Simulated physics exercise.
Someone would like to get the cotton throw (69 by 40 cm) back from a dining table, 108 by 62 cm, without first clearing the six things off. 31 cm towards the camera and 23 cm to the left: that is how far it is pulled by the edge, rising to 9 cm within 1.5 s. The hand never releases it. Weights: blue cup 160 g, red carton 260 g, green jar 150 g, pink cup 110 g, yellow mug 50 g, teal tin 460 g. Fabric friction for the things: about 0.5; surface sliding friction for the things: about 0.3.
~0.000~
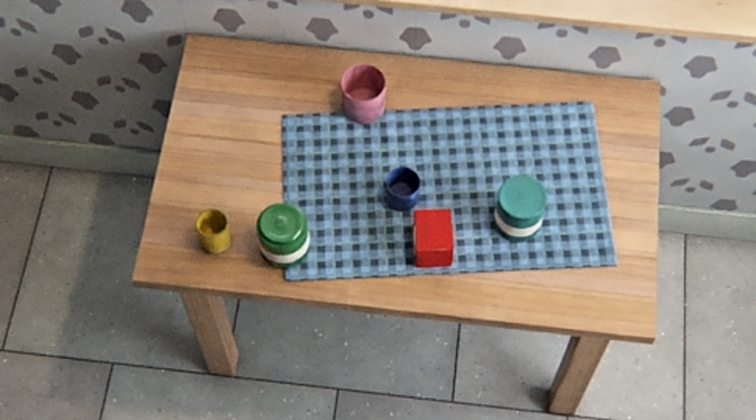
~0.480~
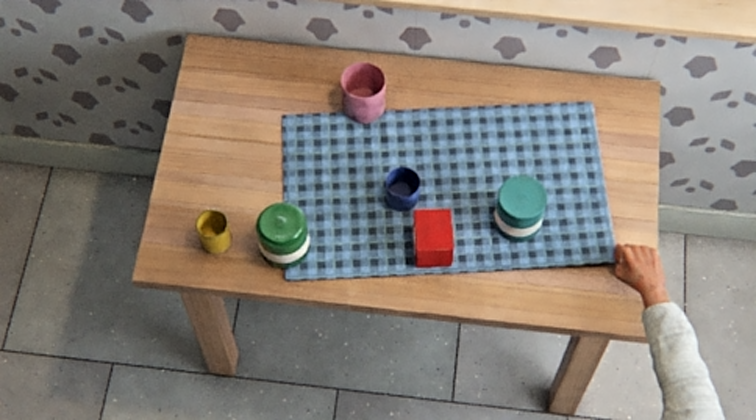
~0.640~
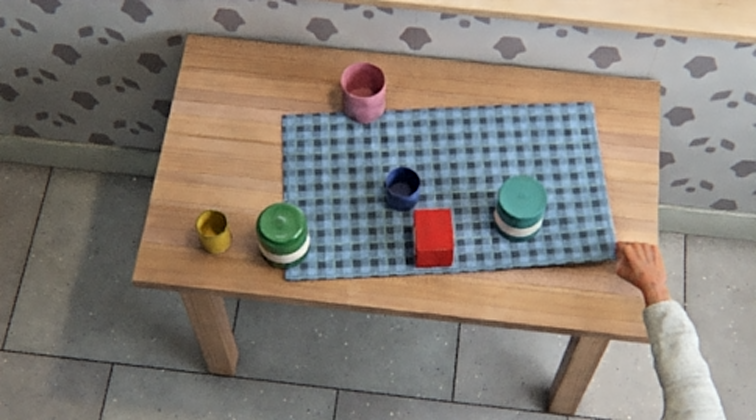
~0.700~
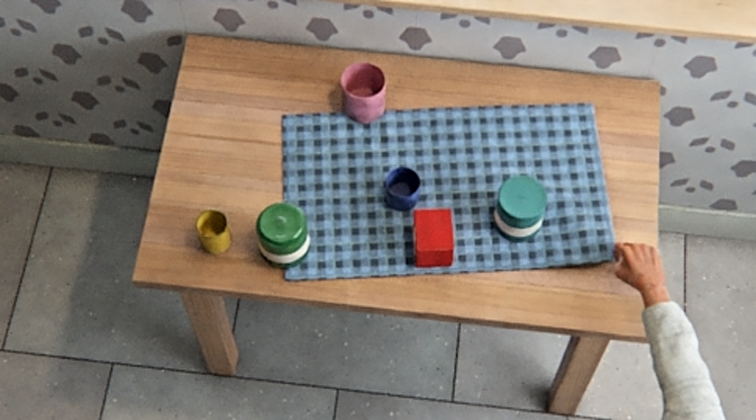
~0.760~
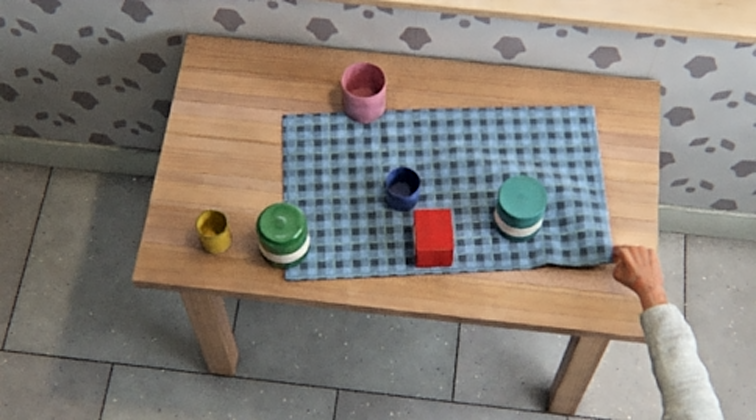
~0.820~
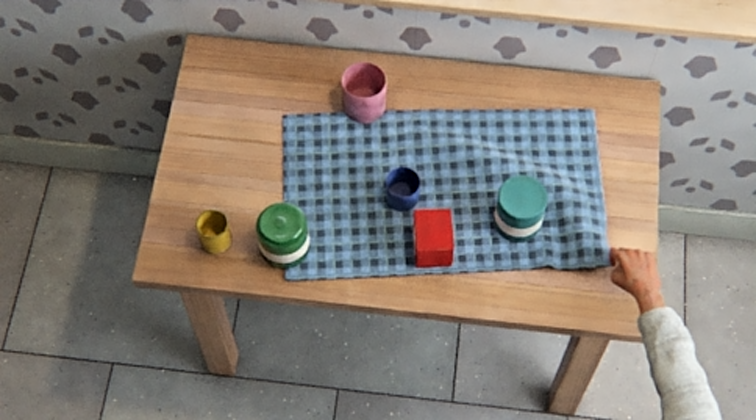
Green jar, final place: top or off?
Ends up on.
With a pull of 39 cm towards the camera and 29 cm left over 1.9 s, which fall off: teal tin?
In that case the teal tin is lost over the edge.
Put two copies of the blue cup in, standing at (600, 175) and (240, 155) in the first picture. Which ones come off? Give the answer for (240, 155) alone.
At that spot, the copy is still on top.
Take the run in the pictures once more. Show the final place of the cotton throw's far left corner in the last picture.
That corner ends up near pixel (365, 121) in the last view.
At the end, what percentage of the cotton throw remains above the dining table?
I'd estimate close to 80 per cent.
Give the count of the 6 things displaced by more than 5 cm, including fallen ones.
The number is 4.
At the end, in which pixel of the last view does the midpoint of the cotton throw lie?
Close to (465, 246) in pixels.
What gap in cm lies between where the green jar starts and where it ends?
Net shift, approx.: Green jar = 8 cm.
By 1.1 s, 100 % of the cotton throw is still over the top; teal tin 4 cm off its start, pink cup 2 cm off its start.
By 1.5 s, 100 % of the cotton throw is still over the top; green jar 2 cm off its start, teal tin 12 cm off its start, pink cup 4 cm off its start.
By 1.8 s, 90 % of the cotton throw is still over the top; green jar 7 cm off its start at (284, 193), teal tin on its side, 21 cm off its start at (477, 288), red carton 7 cm off its start at (421, 255).
By 2.1 s, 80 % of the cotton throw is still over the top; green jar 8 cm off its start, teal tin 34 cm off its start, red carton 10 cm off its start.
By 3.7 s, 80 % of the cotton throw is still over the top; green jar 8 cm off its start at (289, 186), teal tin over the edge, red carton 11 cm off its start at (409, 273), blue cup 11 cm off its start at (427, 224).
